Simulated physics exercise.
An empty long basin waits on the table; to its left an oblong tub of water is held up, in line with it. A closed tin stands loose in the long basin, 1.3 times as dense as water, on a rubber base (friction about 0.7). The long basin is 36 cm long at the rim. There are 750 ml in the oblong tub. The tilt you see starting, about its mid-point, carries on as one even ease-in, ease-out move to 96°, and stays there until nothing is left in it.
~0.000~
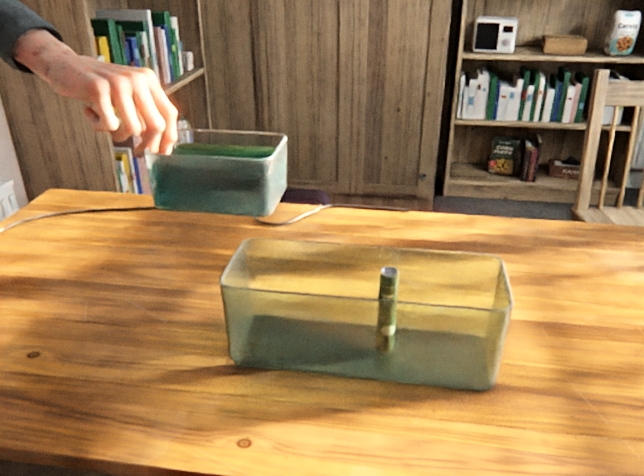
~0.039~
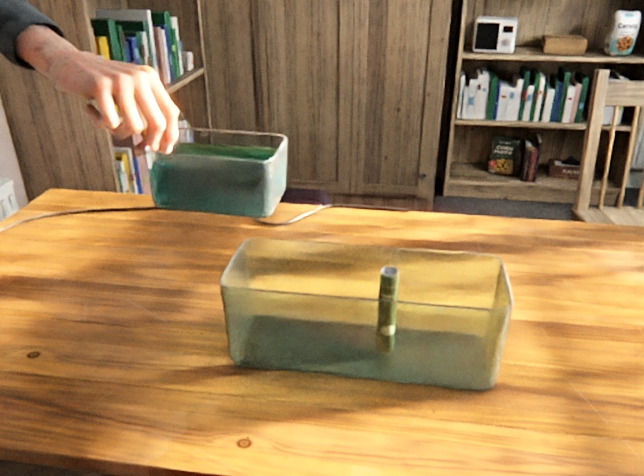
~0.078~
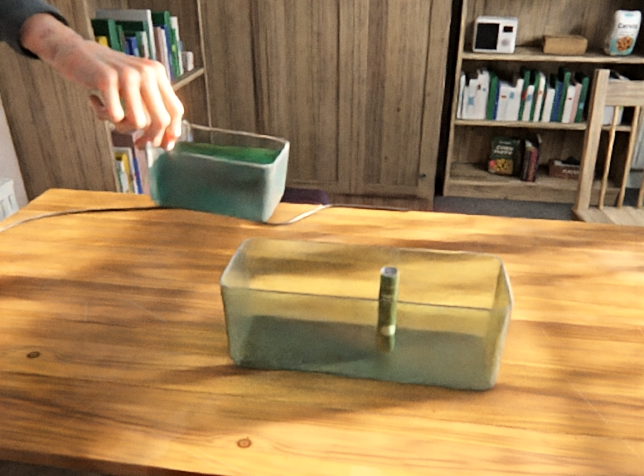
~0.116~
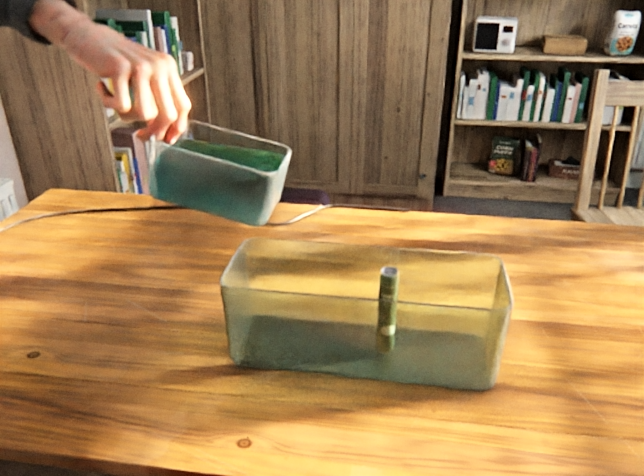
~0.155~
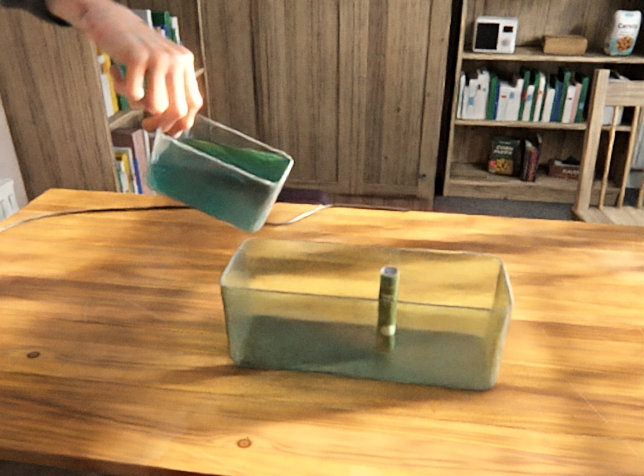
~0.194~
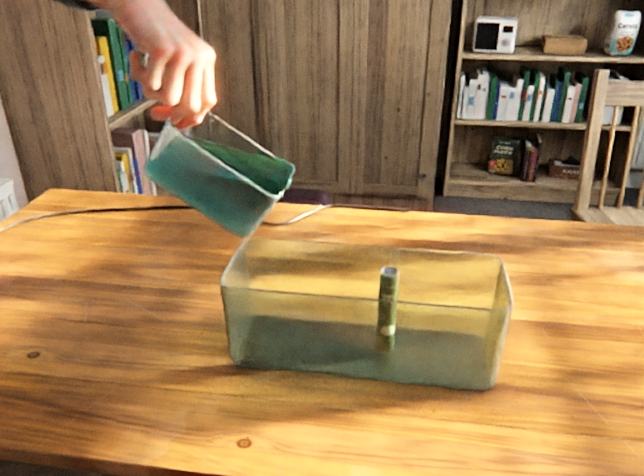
A hand reaching in from the upper left holds a small oblong tub of green-tinted water above a sunlit wooden table, seen from slightly above by a still camera, with wooden cupboard doors and bookshelves behind. A long, clear basin with a small upright tin inside stands in front to the right. The hand shifts rightward and tilts the tub steadily, its right end dipping toward the motionless basin.
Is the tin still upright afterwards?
The tin stays up.
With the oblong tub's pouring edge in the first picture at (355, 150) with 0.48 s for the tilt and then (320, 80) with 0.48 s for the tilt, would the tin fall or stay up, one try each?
First it topples; then it falls.
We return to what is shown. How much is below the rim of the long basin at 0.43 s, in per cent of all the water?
Some 34 per cent.
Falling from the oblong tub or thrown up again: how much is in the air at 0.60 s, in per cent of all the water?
Near 4 in a hundred.
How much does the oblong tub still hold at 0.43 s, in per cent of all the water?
Near 22 in a hundred.
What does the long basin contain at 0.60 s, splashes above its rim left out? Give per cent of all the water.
About 86 per cent.
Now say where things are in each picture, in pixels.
In the first picture, it leans 0°; its right rim is at (279, 148); the water meets the walls at (163, 153) and (279, 158); the long basin's rim runs from (232, 261) to (507, 283); the tin's top is at (389, 275).
In the second picture, it leans 2°; its right rim is at (280, 150); the water meets the walls at (164, 152) and (280, 159).
In the third picture, it leans 6°; its right rim is at (282, 155); the water meets the walls at (164, 151) and (280, 161).
In the fourth picture, it leans 13°; its right rim is at (284, 163); the water meets the walls at (165, 149) and (283, 164).
In the fifth picture, it leans 23°; its right rim is at (286, 174); the water meets the walls at (165, 148) and (287, 167).
In the sixth picture, it leans 34°; its right rim is at (285, 186); the water meets the walls at (165, 146) and (279, 172); 4 per cent is over the edge.
Then, 0.43 s in, the tilt is 93° and 22 per cent is still to pour; the tin stands where it began.
Then, 0.60 s in, the tilt is 96° and 5 per cent is still to pour; the tin stands where it began.
Then, 0.78 s in, the tilt is 96° and 2 per cent is still to pour; the tin stands where it began.
Then, 0.98 s in, the tilt is 96° and 1 per cent is still to pour; the tin stands where it began.
Finally, the tin stands where it began.
